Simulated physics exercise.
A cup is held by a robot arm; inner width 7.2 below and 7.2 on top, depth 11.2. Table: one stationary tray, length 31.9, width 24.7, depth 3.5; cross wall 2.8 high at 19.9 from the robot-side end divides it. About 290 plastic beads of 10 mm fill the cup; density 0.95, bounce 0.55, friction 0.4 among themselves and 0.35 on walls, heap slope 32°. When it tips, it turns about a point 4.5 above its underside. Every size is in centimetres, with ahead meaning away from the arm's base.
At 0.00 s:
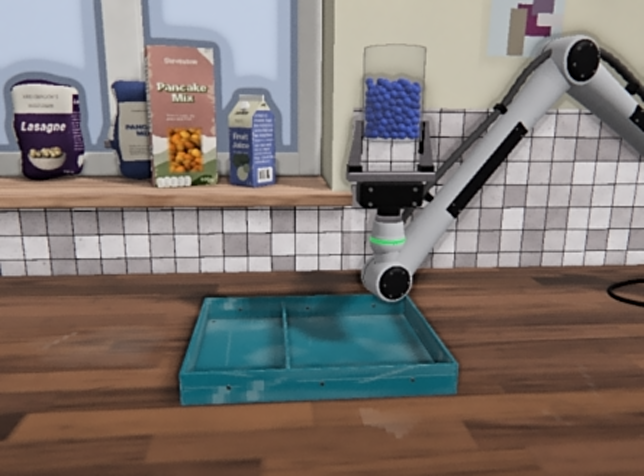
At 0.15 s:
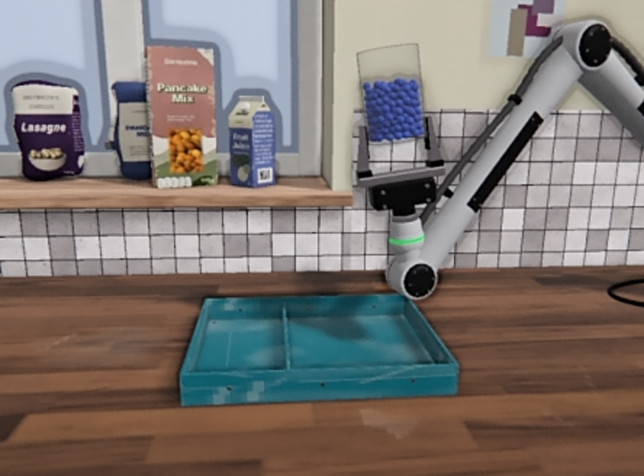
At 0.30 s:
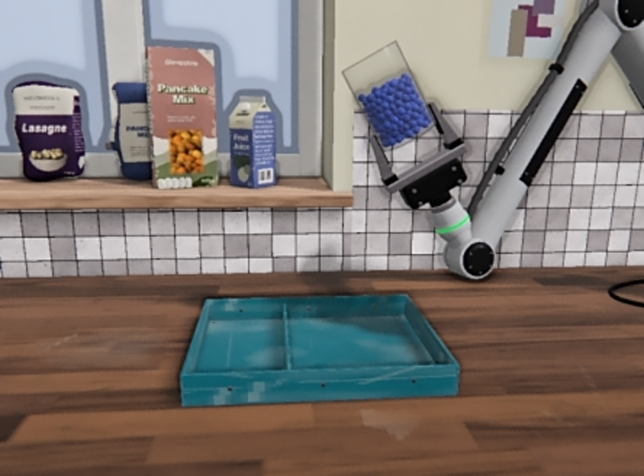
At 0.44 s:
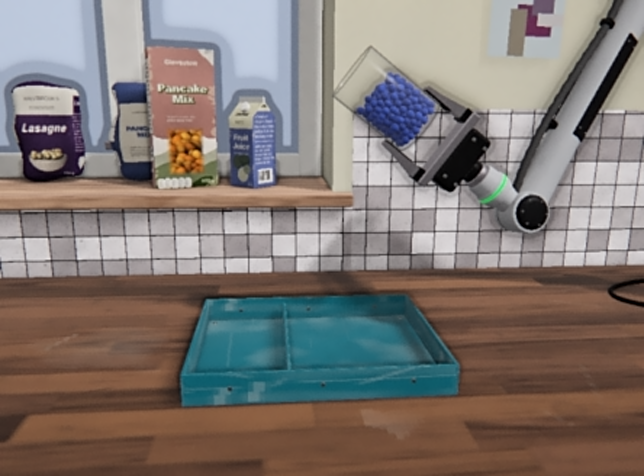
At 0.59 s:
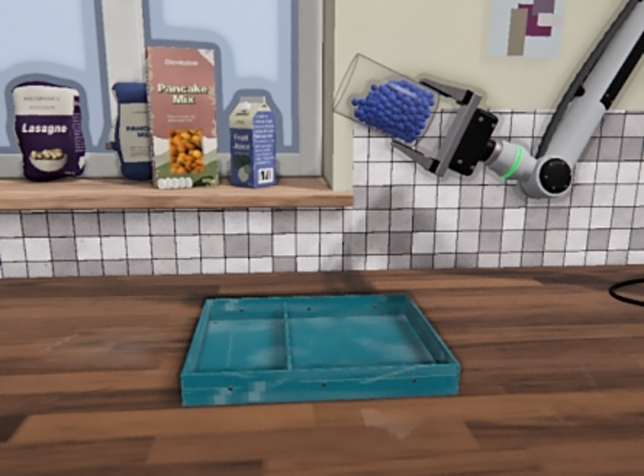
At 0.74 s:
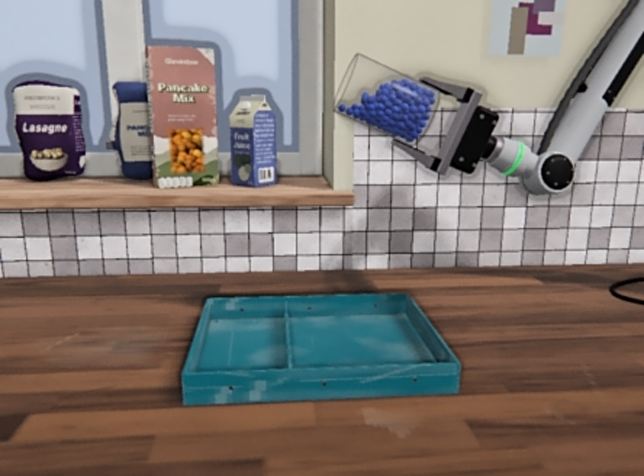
In a kitchen, a robot arm holds a clear cup of blue beads above and behind a teal divided tray on a wooden counter, then tilts it steeply to the left as the beads shift toward the rim.
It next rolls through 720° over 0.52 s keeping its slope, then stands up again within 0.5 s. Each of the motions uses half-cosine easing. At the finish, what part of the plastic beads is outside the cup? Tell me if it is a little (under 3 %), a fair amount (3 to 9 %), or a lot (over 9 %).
A little, under 3 %.
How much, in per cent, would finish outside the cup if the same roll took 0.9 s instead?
Expected share: Some 0 %.
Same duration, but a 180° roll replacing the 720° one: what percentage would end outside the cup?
In that case it would be around 0 percent.
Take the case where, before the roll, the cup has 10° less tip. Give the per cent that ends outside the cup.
I'd put it at close to 0 per cent.
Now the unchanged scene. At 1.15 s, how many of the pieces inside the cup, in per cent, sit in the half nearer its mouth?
Roughly 25 percent.
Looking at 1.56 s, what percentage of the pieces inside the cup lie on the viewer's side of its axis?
The answer works out at some 50 percent.
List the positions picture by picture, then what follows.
The first frame shows cup middle at (395, 95), upright; upper third of the load around (390, 95), from x 370 to 420, top at y 80; 294 in the cup.
The second frame shows cup middle at (392, 97), tipped 8°; upper third of the load around (393, 94), from x 365 to 420, top at y 80.
The third frame shows cup middle at (389, 99), tipped 30°; upper third of the load around (393, 95), from x 360 to 430, top at y 75.
The fourth frame shows cup middle at (387, 101), tipped 53°; upper third of the load around (393, 94), from x 360 to 430, top at y 75.
The fifth frame shows cup middle at (386, 102), tipped 66°; upper third of the load around (398, 96), from x 355 to 430, top at y 85.
The sixth frame shows cup middle at (386, 101), tipped 67°; upper third of the load around (400, 95), from x 340 to 430, top at y 85; 294 in the cup.
After 1.15 s, tipped 67°, highest piece 38 above the table; 293 in the cup, 1 in flight or on a rim.
After 1.56 s, tipped 24°, highest piece 38 above the table; 293 in the cup, 1 in flight or on a rim.
After 1.96 s, upright, highest piece 39 above the table; 293 in the cup, 1 in the far-side part.
After 2.66 s, upright, highest piece 39 above the table; 293 in the cup, 1 in the far-side part.
At rest, 293 in the cup, 1 in the far-side part. That is 0 % outside the cup.
